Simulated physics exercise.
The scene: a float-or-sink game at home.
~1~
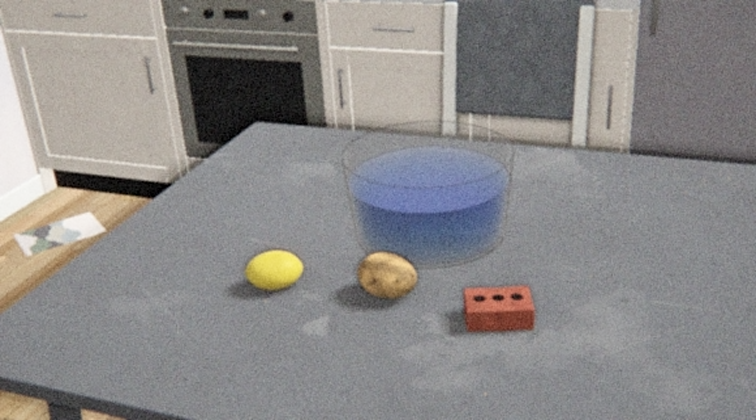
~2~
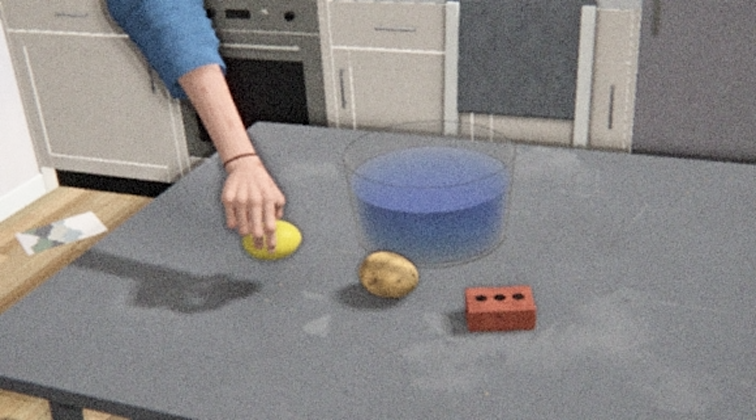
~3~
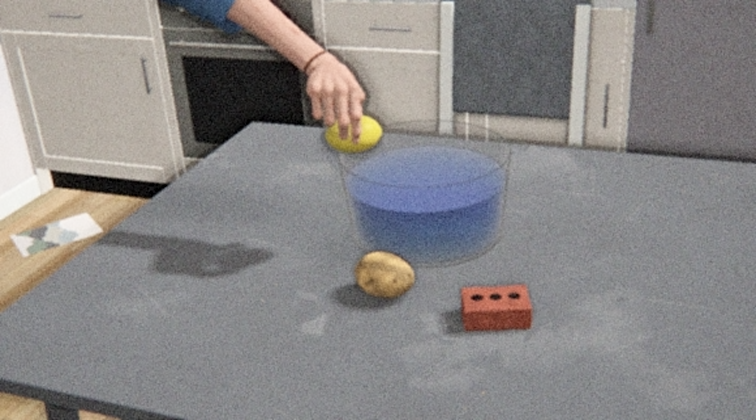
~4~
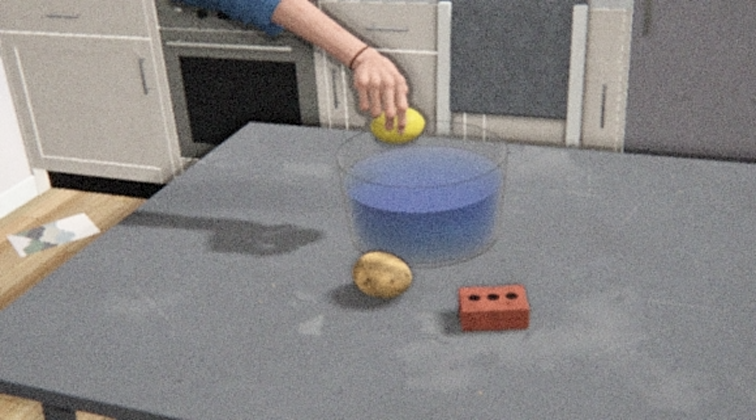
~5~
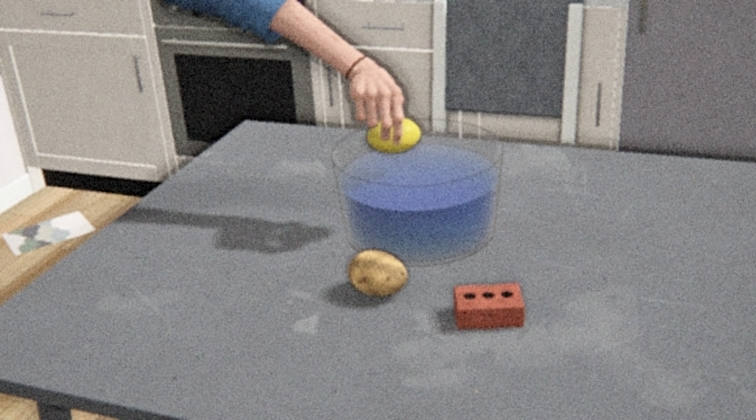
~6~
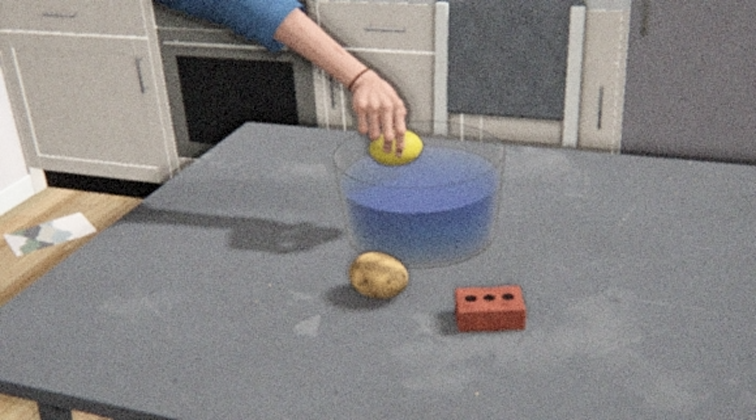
A hand in a blue sleeve reaches over a dark grey table in a kitchen, seen from slightly above by a camera that wavers faintly. On the table are a yellow lemon at left, a brown potato, a small red brick piece at right, and a clear tub of blue water behind them. The hand lifts the lemon, carries it right and back over the tub, and lowers it to just above the water.
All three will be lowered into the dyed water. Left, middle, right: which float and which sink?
From the left: It floats, it sinks, it sinks.
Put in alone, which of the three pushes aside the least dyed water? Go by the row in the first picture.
The left object.
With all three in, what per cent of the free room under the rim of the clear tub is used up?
Roughly 24 per cent.
Shortly, the lemon bobs at the top.
Then, the potato ends at the bottom.
At the finish, the piece of brick ends at the bottom; afloat, lemon.
